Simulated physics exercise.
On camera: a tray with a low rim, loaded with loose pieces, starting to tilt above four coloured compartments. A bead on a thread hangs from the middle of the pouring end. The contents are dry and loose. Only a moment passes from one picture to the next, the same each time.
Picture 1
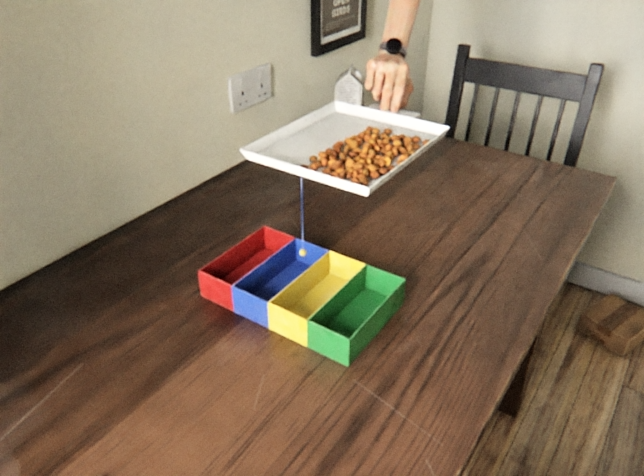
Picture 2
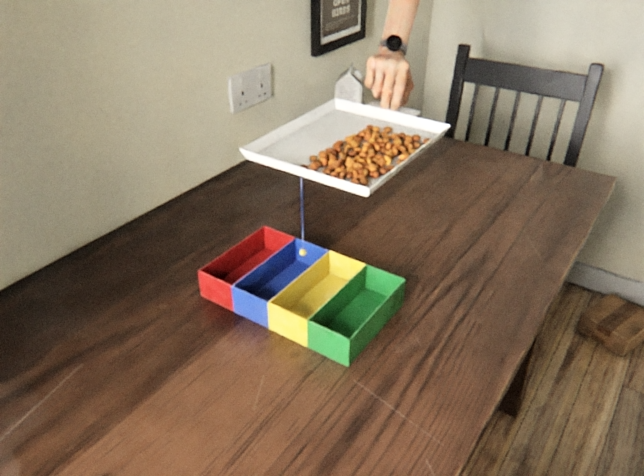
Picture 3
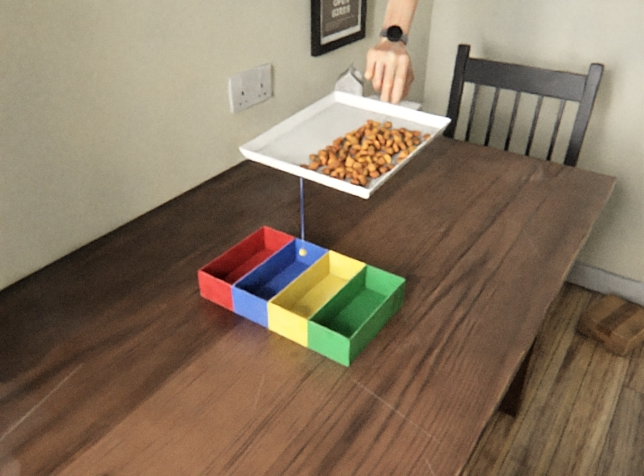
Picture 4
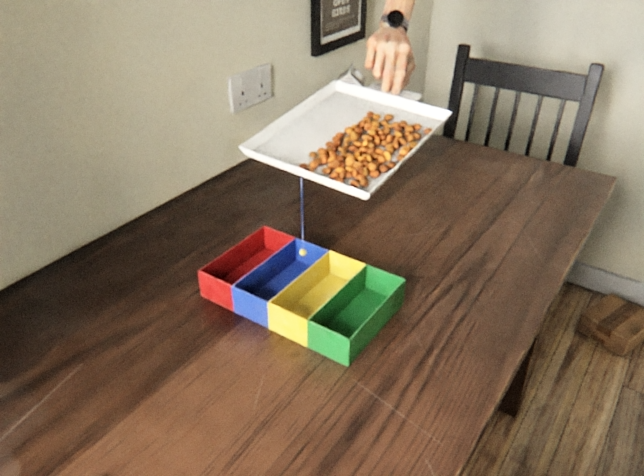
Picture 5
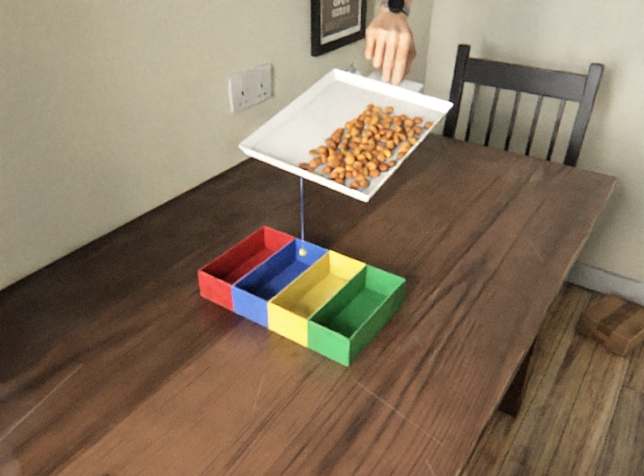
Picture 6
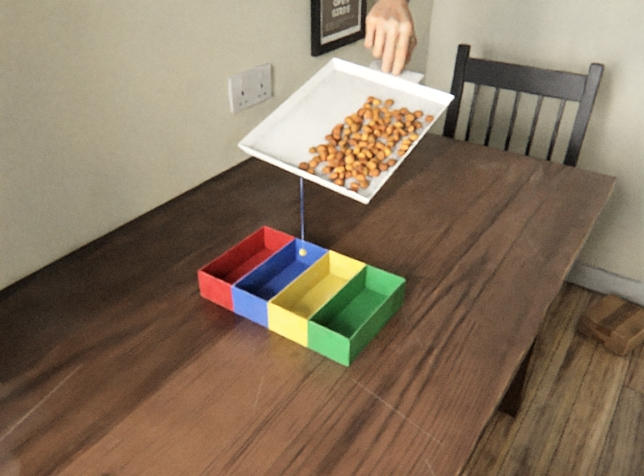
The video shows a hand at the far side of a white tray of small brown pieces, gradually raising that side so the tray slants toward its near right corner above red, blue, yellow and green compartments.
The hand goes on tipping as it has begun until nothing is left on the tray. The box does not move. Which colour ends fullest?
The green cell gets the most.
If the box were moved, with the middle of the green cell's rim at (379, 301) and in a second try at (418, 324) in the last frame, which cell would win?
At the first place the yellow cell, at the second the cell in blue.
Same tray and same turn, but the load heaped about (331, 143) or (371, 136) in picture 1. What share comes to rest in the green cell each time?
Near 50 % and 60 %.
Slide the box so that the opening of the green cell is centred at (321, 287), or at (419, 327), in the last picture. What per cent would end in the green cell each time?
About 40 and 0 per cent.
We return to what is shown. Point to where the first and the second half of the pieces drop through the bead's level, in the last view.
First near (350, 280), later near (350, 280).
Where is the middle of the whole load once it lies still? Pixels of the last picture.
Around (348, 316).
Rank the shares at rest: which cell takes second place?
In second place: The cell in yellow.
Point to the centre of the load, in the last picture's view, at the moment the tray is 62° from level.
Close to (355, 176).
Just after the last frame, tray tipped steeply; almost all on the tray; about a tenth falling or outside the box.
A moment on, tray tipped past a quarter turn; roughly two thirds in the green cell; roughly a quarter in the yellow cell; just a few in the blue cell; about a tenth falling or outside the box.
Further on, tray tipped past a quarter turn; roughly two thirds in the green cell; roughly a quarter in the yellow cell; just a few in the blue cell; just a few falling or outside the box.
When it is over, tray tipped past a quarter turn; roughly two thirds in the green cell; roughly a quarter in the yellow cell; just a few in the blue cell; not one in the red cell; just a few outside the box.
